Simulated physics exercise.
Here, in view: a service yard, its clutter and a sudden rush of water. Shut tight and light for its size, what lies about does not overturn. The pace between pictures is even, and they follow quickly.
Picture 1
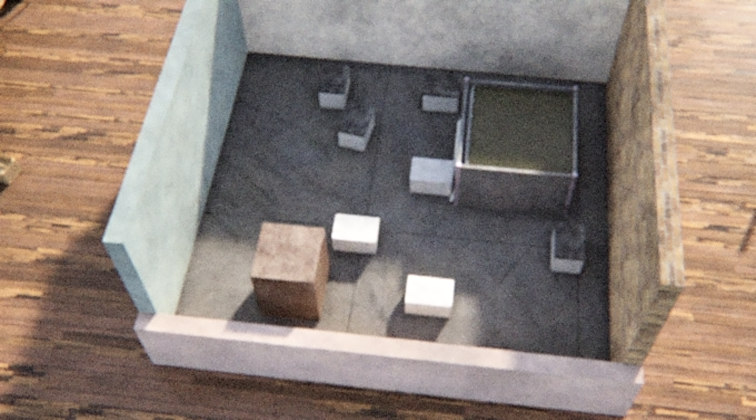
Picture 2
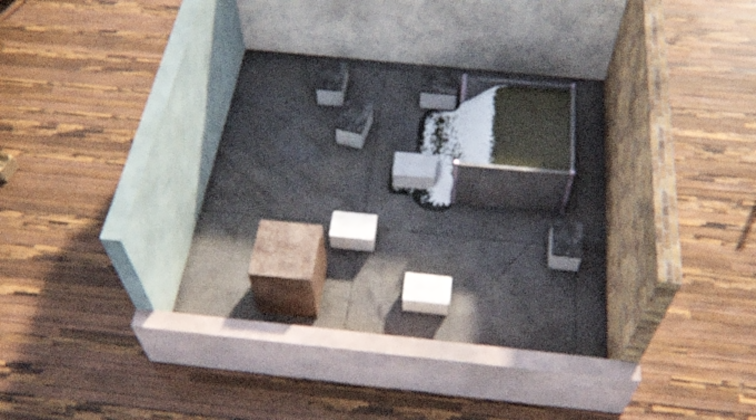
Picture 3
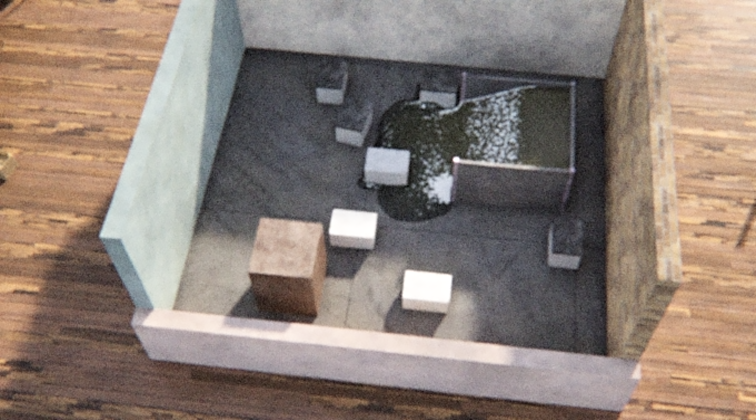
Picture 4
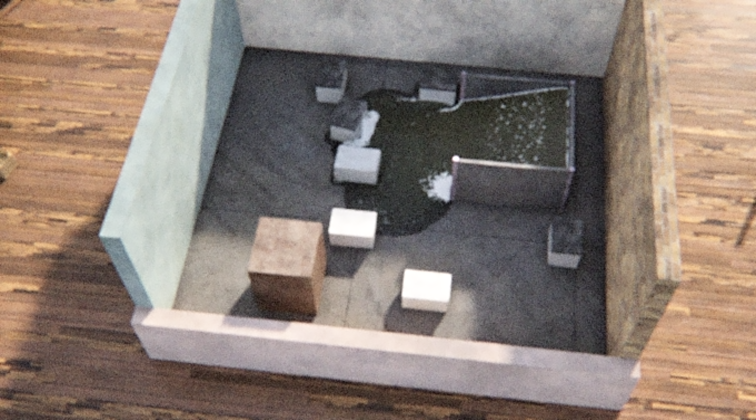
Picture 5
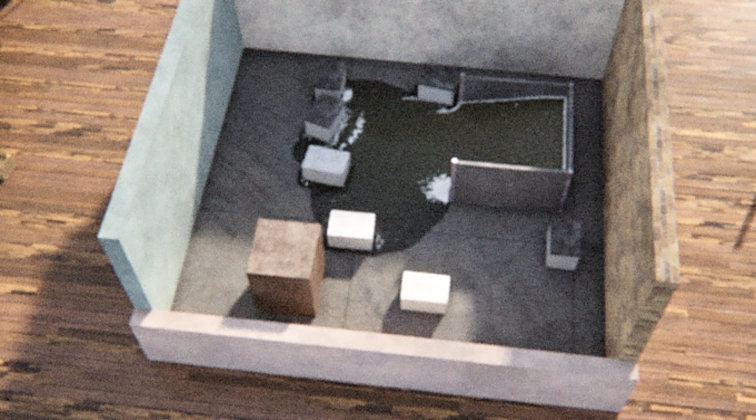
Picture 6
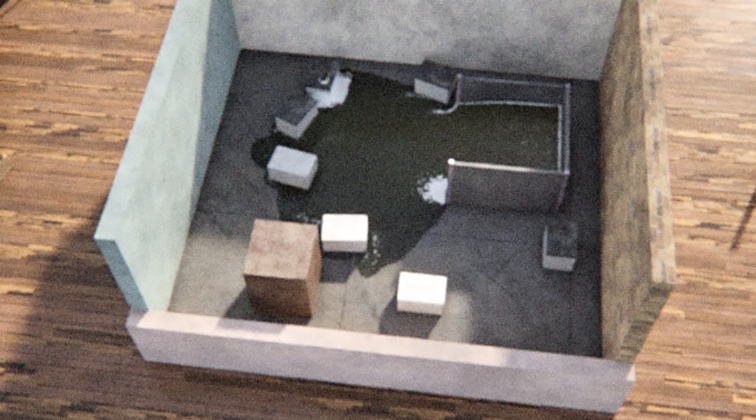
At first, pale blocks and a brown box sit scattered across a walled yard beside a tank full of dark water. Water then bursts from the tank's left side, foaming, and pushes the nearest block leftward. The dark pool spreads wider, shifting more blocks, while the brown box stays put.
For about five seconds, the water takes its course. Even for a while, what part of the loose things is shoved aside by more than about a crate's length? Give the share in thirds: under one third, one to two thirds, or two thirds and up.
At minimum two thirds of the things get pushed well away.
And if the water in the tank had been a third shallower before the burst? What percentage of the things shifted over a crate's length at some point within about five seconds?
That comes to 60 % of the lot.
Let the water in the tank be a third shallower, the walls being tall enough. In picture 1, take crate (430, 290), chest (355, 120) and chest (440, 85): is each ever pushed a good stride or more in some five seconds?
Taking each in turn, the answer is came up short, did it, came up short.
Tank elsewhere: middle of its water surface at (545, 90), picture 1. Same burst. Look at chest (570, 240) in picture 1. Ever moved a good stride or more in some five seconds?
Lab note for this piece: Stayed below that mark.
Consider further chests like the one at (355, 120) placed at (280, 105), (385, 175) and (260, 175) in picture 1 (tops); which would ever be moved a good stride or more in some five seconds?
In sequence: Knocked well away; knocked well away; knocked well away.
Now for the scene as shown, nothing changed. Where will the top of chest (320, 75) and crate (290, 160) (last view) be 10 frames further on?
Near (259, 32) and (211, 233).
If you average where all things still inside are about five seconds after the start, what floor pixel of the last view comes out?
I'd say somewhere close to (407, 215).
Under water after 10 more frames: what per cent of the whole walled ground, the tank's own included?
Something like 60 in a hundred.
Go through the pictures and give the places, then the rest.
A crate at (432, 170) rests on the ground; a chest at (356, 118), on the bottom; 0 of 7 have shifted, in the first frame.
A crate at (415, 165) rests on the ground, close to its start; a chest at (354, 116) rests on the ground; 1 of 7 have shifted, in the second frame.
A crate at (387, 161), on the bottom, a stride from its start; a chest at (354, 114), on the bottom; 1 of 7 have shifted, in the third frame.
A crate at (357, 158), on the bottom, a stride from its start; a chest at (348, 112) rests on the ground, close to its start; 2 of 7 have shifted, in the fourth frame.
A crate at (326, 160) rests on the ground, a stride from its start; a chest at (325, 110) rests on the ground, a stride from its start; 3 of 7 have shifted, in the fifth frame.
A crate at (292, 161), on the bottom, far from its start; a chest at (296, 107), on the bottom, a stride from its start; 5 of 7 have shifted, in the sixth frame.
A moment on, 3 of 7 are well off their spots; 0 afloat.
Next, 3 of 7 are well off their spots; 3 afloat.
Later, 2 of 7 are well off their spots; 3 afloat.
In the end, 6 of 7 are well off their spots, and 6 have been at some point; 4 afloat.
